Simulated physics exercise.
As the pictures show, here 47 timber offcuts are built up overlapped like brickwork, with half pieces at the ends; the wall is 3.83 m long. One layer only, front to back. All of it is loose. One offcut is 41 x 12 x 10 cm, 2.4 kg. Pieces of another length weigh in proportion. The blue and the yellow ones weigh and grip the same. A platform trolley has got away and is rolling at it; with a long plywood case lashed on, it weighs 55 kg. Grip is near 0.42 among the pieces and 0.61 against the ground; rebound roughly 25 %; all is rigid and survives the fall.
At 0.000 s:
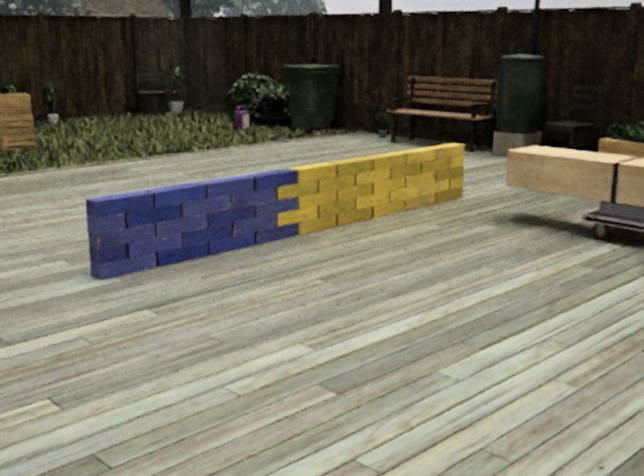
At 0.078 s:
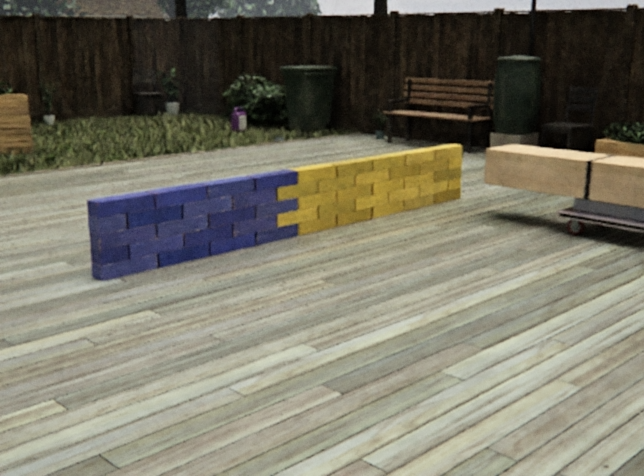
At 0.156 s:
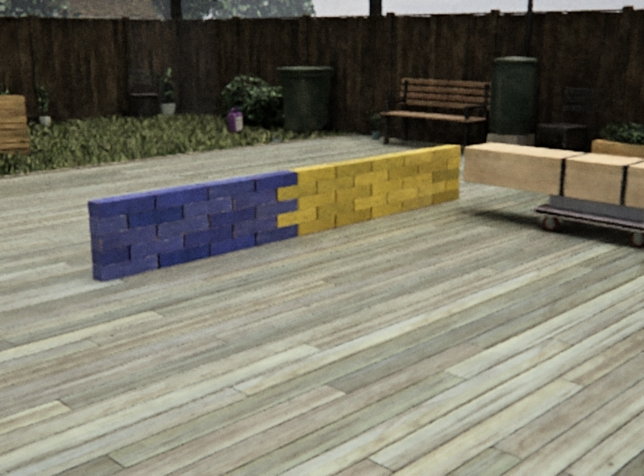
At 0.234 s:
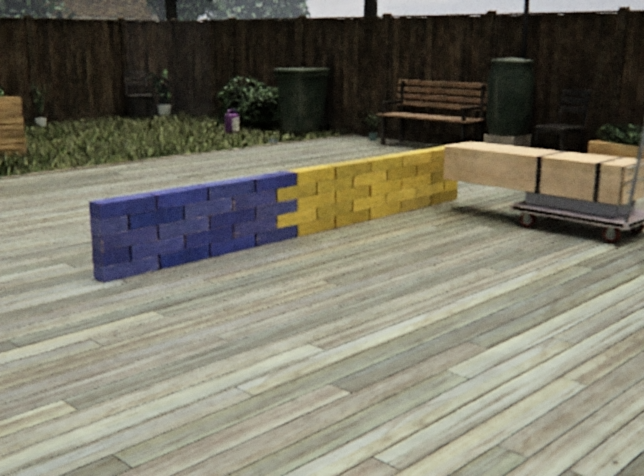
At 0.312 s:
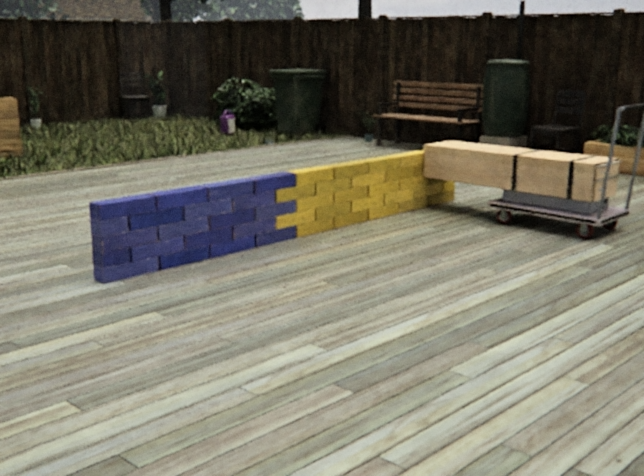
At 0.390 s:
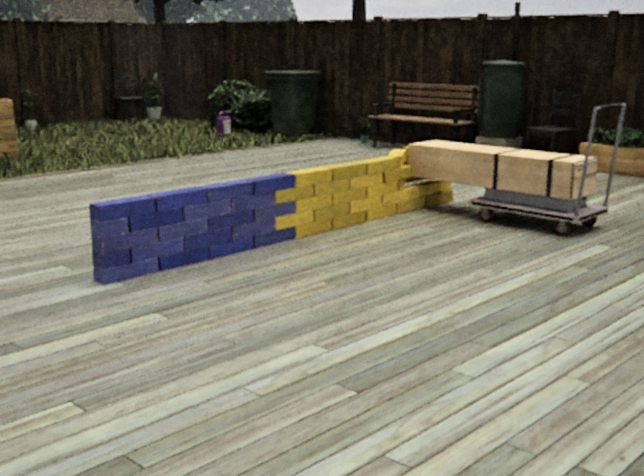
In the video, a platform trolley carrying a long strapped case rolls leftward across wooden decking toward a low wall of blue and yellow blocks, then pushes into the yellow right-hand part, shifting several blocks while the blue part stays still.
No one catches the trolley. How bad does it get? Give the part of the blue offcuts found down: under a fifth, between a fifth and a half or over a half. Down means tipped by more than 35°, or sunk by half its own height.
Ending down: Fewer than one in five.
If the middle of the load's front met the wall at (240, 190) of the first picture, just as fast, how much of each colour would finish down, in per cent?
Then blue 40, yellow 10 per cent.
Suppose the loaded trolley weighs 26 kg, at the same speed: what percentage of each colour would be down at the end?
Then blue 0, yellow 40 per cent.
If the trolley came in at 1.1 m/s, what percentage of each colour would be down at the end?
Then blue 0, yellow 30 per cent.
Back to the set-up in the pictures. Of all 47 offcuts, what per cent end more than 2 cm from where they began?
It is 30 per cent.
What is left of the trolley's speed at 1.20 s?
Roughly 1.1 m/s.
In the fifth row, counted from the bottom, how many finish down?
3 from that row.
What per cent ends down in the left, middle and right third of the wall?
Left 0, middle 0, right 60 per cent.
After 0.52 s, load 40 cm past the wall's line, still rolling; none of the 20 blue offcuts down (3 of 47 in all colours); top blue offcut unmoved; top yellow offcut 17° from how it stood, 48 mm lower.
After 0.80 s, load 91 cm past the wall's line, still rolling; none of the 20 blue offcuts down (6 of 47 in all colours); top blue offcut unmoved; top yellow offcut on its side.
After 1.20 s, load 1.45 m past the wall's line, still rolling; none of the 20 blue offcuts down (9 of 47 in all colours); top blue offcut unmoved; top yellow offcut on its side.
After 1.72 s, load 1.89 m past the wall's line, still rolling; none of the 20 blue offcuts down (10 of 47 in all colours); top blue offcut unmoved; top yellow offcut 41 cm lower.
In the end (2.9 s), load 2.17 m past the wall's line, stopped; none of the 20 blue offcuts down (10 of 47 in all colours); top blue offcut unmoved; top yellow offcut 41 cm lower. That is 0 per cent. From the last view, middles, top blue offcut near (269, 183), top yellow offcut near (322, 169).
